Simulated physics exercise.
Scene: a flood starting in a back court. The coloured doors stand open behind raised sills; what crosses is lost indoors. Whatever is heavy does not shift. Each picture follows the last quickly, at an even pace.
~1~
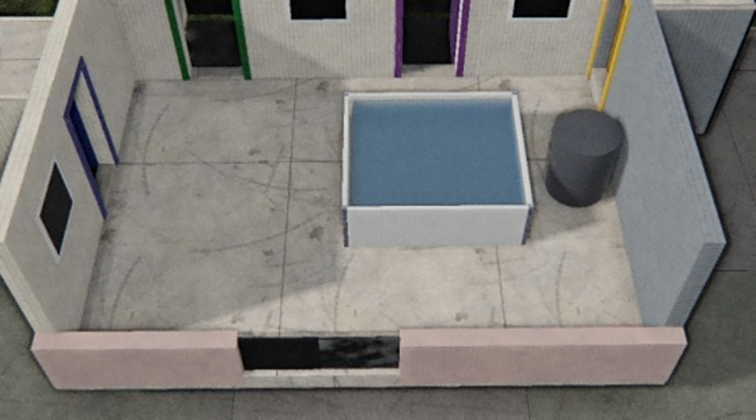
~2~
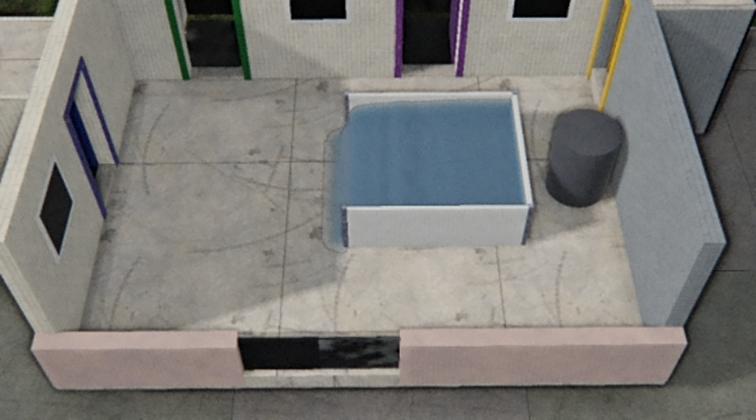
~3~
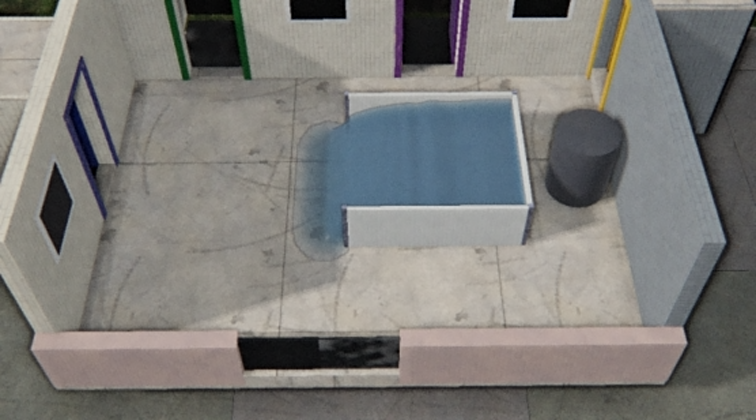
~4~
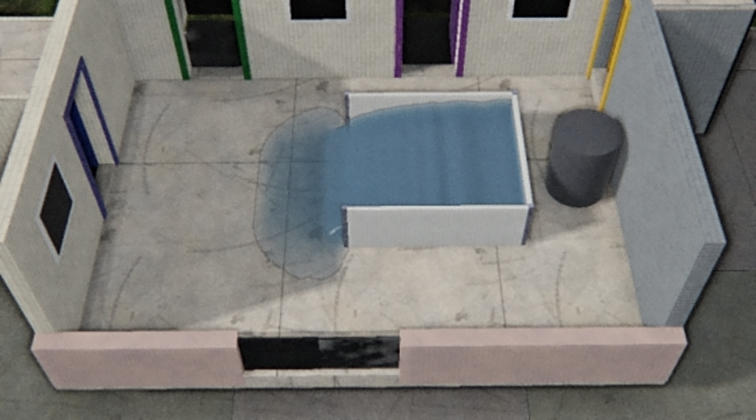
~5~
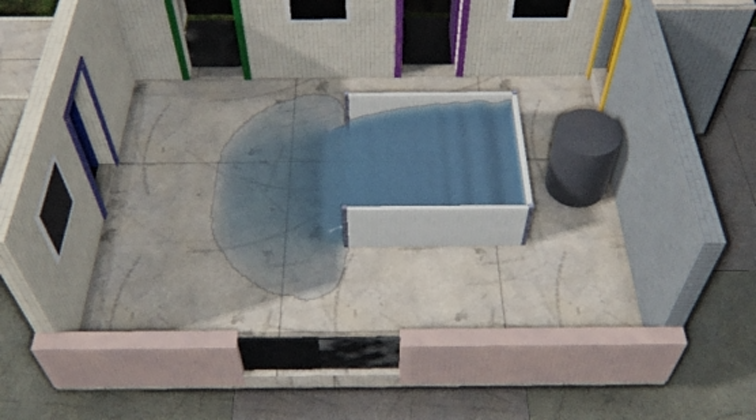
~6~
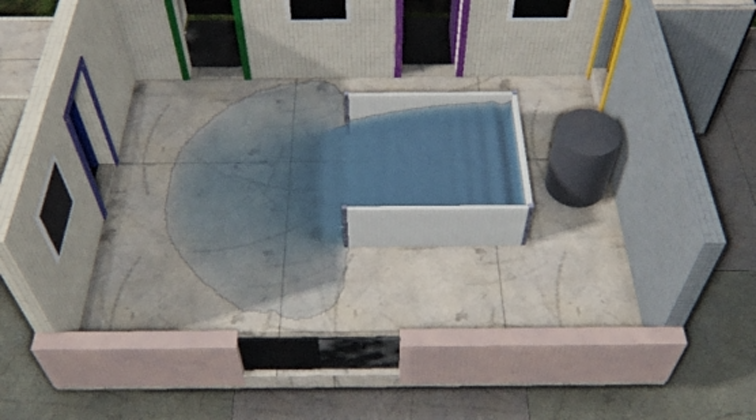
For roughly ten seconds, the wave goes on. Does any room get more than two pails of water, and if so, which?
In the end the purple door is not overrun past two buckets; the green door is overrun past two buckets; the blue door is overrun past two buckets; the yellow door is not overrun past two buckets.
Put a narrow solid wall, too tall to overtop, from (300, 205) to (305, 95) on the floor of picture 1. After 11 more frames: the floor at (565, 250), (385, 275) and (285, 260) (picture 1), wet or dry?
Results in sequence: Bone-dry / bone-dry / swamped.
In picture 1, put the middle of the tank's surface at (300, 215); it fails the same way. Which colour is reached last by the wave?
That would be the yellow door.
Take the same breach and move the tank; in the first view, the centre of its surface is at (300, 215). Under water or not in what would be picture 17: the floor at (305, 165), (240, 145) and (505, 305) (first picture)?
Spared, spared, spared.
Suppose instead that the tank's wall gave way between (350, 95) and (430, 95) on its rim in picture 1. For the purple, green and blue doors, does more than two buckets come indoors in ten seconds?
The purple one exceeds the limit; the green one exceeds the limit; the blue one exceeds the limit.
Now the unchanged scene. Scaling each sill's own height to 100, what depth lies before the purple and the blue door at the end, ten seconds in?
Respectively about 90 and 130 per cent.
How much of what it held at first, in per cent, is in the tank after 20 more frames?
My figure is about 20 in a hundred.
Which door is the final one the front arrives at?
It's the yellow-painted one.
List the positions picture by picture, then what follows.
In the first picture, the water tank at (434, 151) is whole and still.
In the second picture, water pours out at (349, 176) and has run to (343, 249).
In the third picture, the front is at (326, 126), out from the gap at (349, 177).
In the fourth picture, water pours out at (349, 178) and has run to (295, 271).
In the fifth picture, water pours out at (349, 179) and has run to (268, 285).
In the sixth picture, water pours out at (349, 179) and has run to (172, 214).
A moment on, water covers 50 % of the floor; the purple door not reached, the green door wet at the sill, nothing in, the blue door over two buckets in, the yellow door not reached.
Next, water covers 50 % of the floor; the purple door not reached, the green door over two buckets in, the blue door far over two buckets in, the yellow door not reached.
Then, water covers 55 % of the floor; the purple door not reached, the green door far over two buckets in, the blue door far over two buckets in, the yellow door not reached.
Later, water covers 90 % of the floor; the purple door wet at the sill, nothing in, the green door far over two buckets in, the blue door far over two buckets in, the yellow door not reached.
In the end, water covers 100 % of the floor; the purple door wet at the sill, nothing in, the green door far over two buckets in, the blue door far over two buckets in, the yellow door wet at the sill, nothing in.
